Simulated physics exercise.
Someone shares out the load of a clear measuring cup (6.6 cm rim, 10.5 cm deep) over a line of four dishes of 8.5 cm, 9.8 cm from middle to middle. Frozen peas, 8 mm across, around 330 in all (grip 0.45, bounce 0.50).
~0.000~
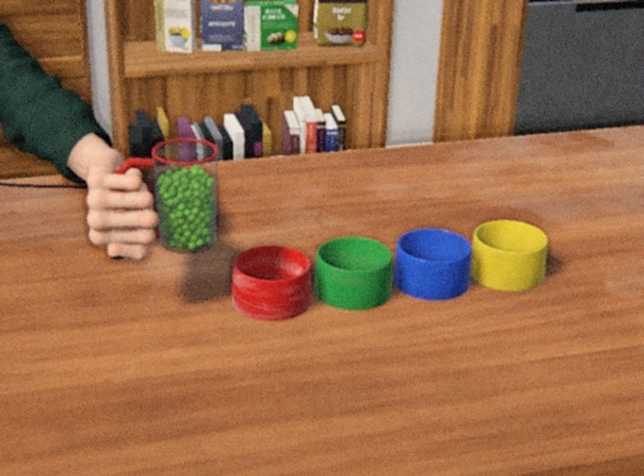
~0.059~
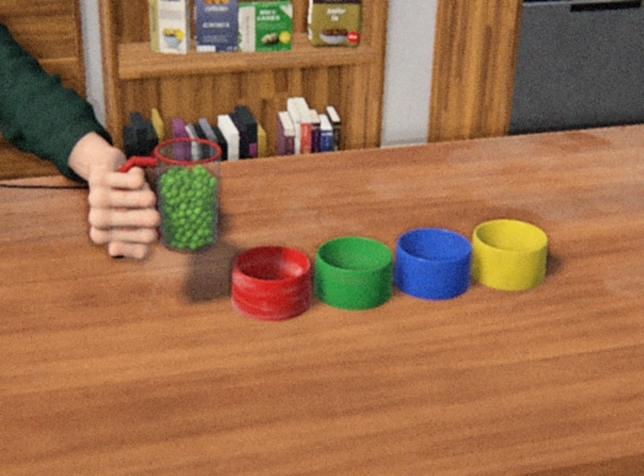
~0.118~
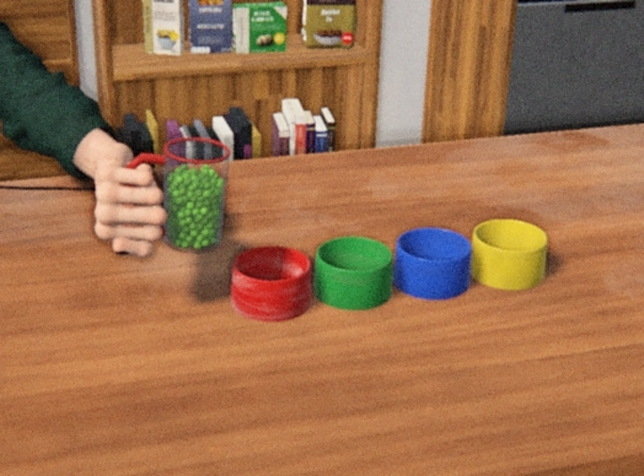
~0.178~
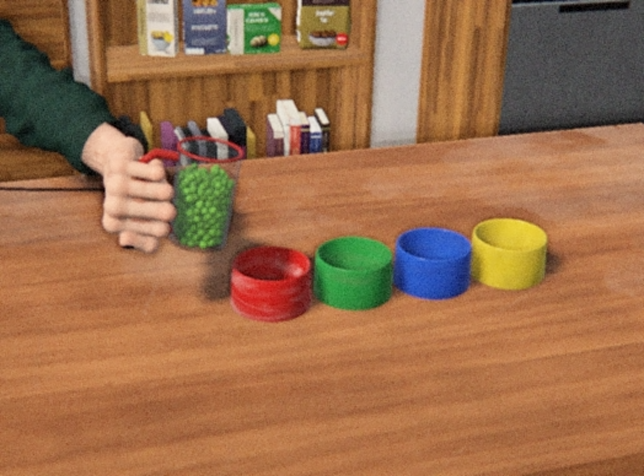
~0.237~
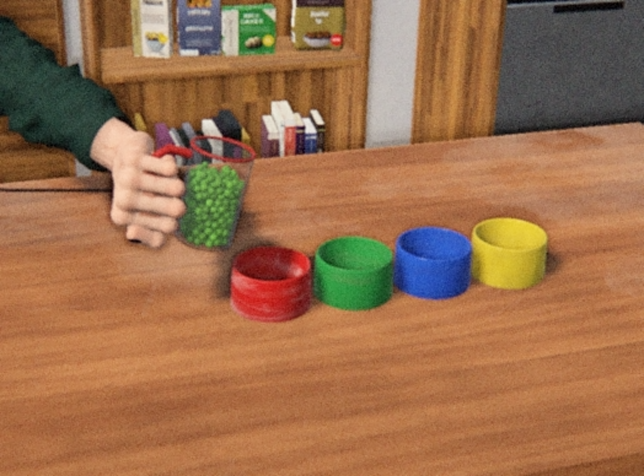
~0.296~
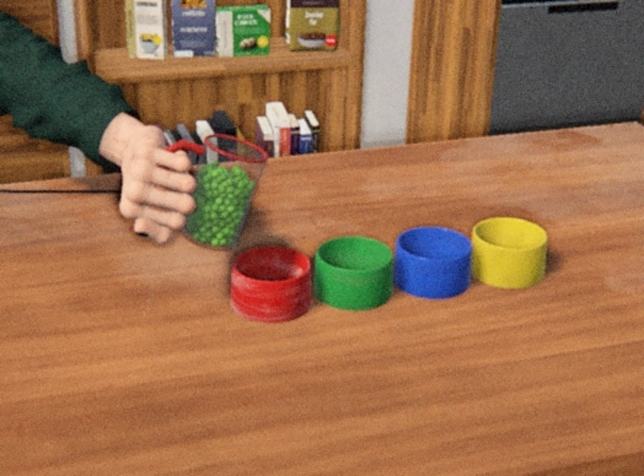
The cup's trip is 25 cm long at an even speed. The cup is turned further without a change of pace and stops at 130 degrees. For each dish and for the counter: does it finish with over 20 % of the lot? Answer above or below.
Red dish: Below; blue dish: Above; green dish: Below; yellow dish: Below; on the counter: Below.
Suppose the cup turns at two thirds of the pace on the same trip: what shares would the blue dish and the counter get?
In that case blue 90; counter 0.
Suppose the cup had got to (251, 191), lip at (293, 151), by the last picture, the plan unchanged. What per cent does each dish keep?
Red 0; blue 100; green 0; yellow 0.
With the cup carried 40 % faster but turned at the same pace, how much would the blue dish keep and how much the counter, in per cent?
Blue 90; counter 10.
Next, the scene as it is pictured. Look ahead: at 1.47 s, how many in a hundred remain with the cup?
Some 90 per cent of the load.
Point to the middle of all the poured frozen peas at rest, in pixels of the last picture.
At about (440, 261).
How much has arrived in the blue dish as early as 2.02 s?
About 85 per cent by then.
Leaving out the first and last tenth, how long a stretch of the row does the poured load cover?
Roughly 7 cm.
Then, at 1.00 s, tilt 70 degrees; cup holds 100 %.
After 1.47 s, tilt 105 degrees; cup holds 90 %, blue 10 %.
Then, at 2.02 s, tilt 130 degrees; cup holds 0 %, blue 85 %.
In the end, at 2.5 s, red 0 %, blue 85 %, green 0 %, yellow 0 %, counter 10 %.
